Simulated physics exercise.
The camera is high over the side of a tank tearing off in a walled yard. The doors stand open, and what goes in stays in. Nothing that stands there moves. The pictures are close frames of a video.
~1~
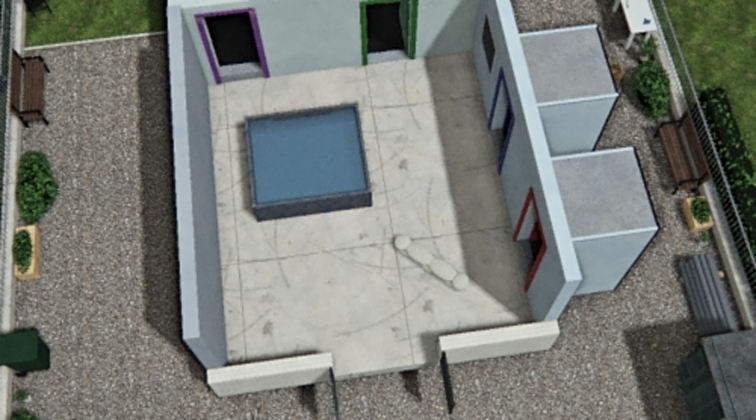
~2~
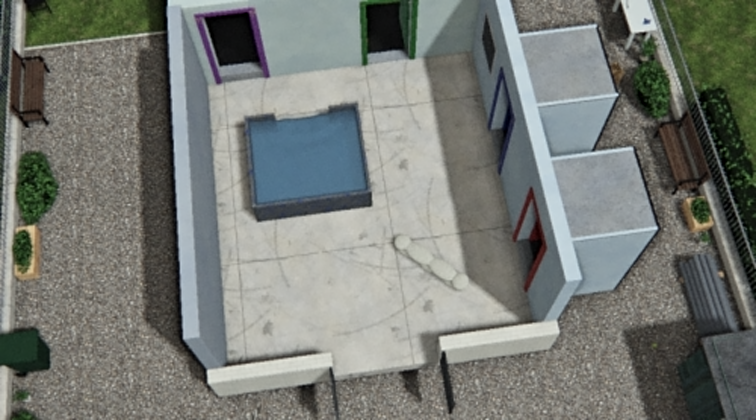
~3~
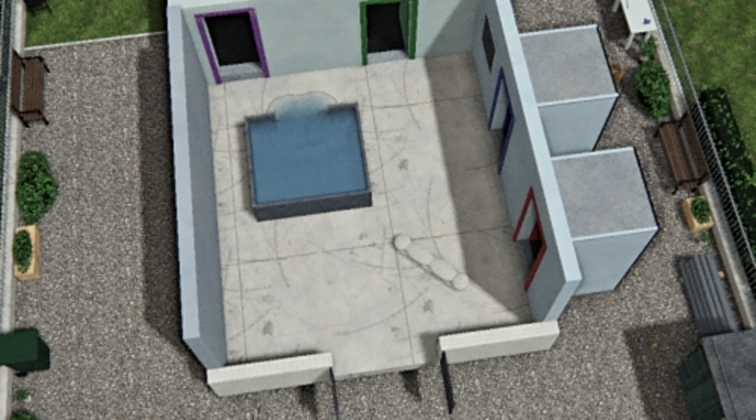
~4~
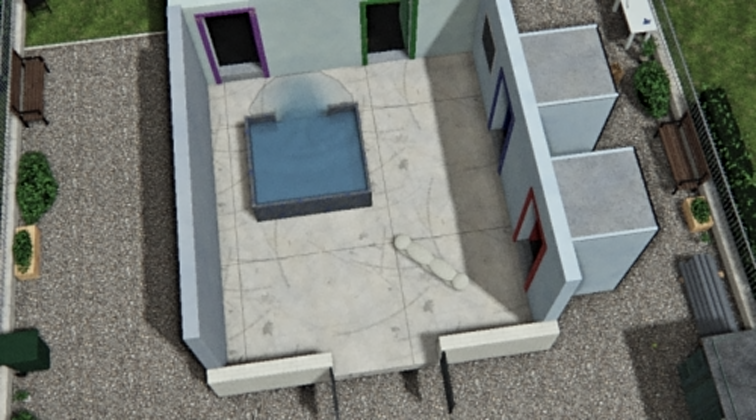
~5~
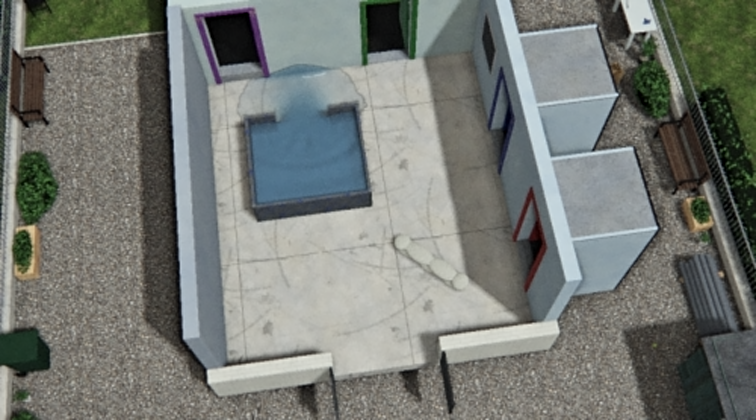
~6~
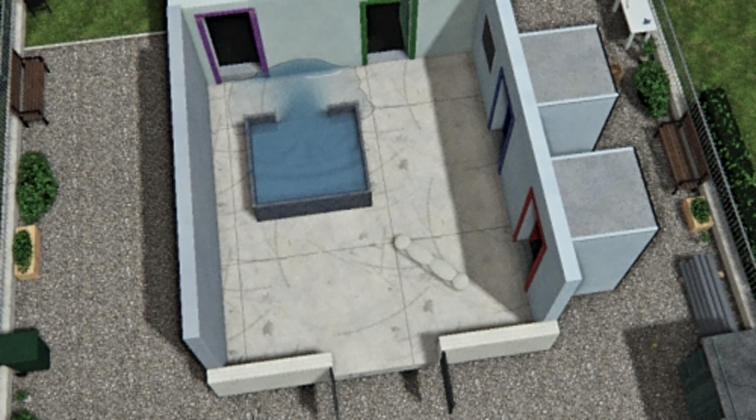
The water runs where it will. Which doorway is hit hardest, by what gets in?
The green door.
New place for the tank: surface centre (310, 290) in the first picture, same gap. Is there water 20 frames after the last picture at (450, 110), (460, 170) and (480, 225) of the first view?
One after the other: Flooded, no water, not flooded.
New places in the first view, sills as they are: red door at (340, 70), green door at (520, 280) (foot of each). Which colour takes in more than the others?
Most goes in at the door marked red.
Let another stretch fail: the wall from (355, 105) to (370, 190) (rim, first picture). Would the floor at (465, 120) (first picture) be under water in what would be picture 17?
Verdict: Flooded.
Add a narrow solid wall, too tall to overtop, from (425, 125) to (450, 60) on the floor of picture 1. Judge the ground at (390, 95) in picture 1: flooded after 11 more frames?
Answer: Flooded.
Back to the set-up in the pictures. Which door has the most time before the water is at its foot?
Last comes the red door.
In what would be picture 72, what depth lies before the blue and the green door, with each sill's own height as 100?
Roughly 60 per cent, then 110 per cent.
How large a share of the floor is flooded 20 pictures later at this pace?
I make it 45 per cent.
A moment on, water covers 10 % of the floor; red door not reached, purple door wet at the sill, nothing in, blue door not reached, green door wet at the sill, nothing in.
Next, water covers 25 % of the floor; red door not reached, purple door wet at the sill, nothing in, blue door not reached, green door a trickle in.
Then, water covers 45 % of the floor; red door not reached, purple door a trickle in, blue door wet at the sill, nothing in, green door some in.
Later, water covers 80 % of the floor; red door wet at the sill, nothing in, purple door a trickle in, blue door a trickle in, green door some in.
In the end, water covers 95 % of the floor; red door wet at the sill, nothing in, purple door a trickle in, blue door a trickle in, green door some in; the green door has let in the most.
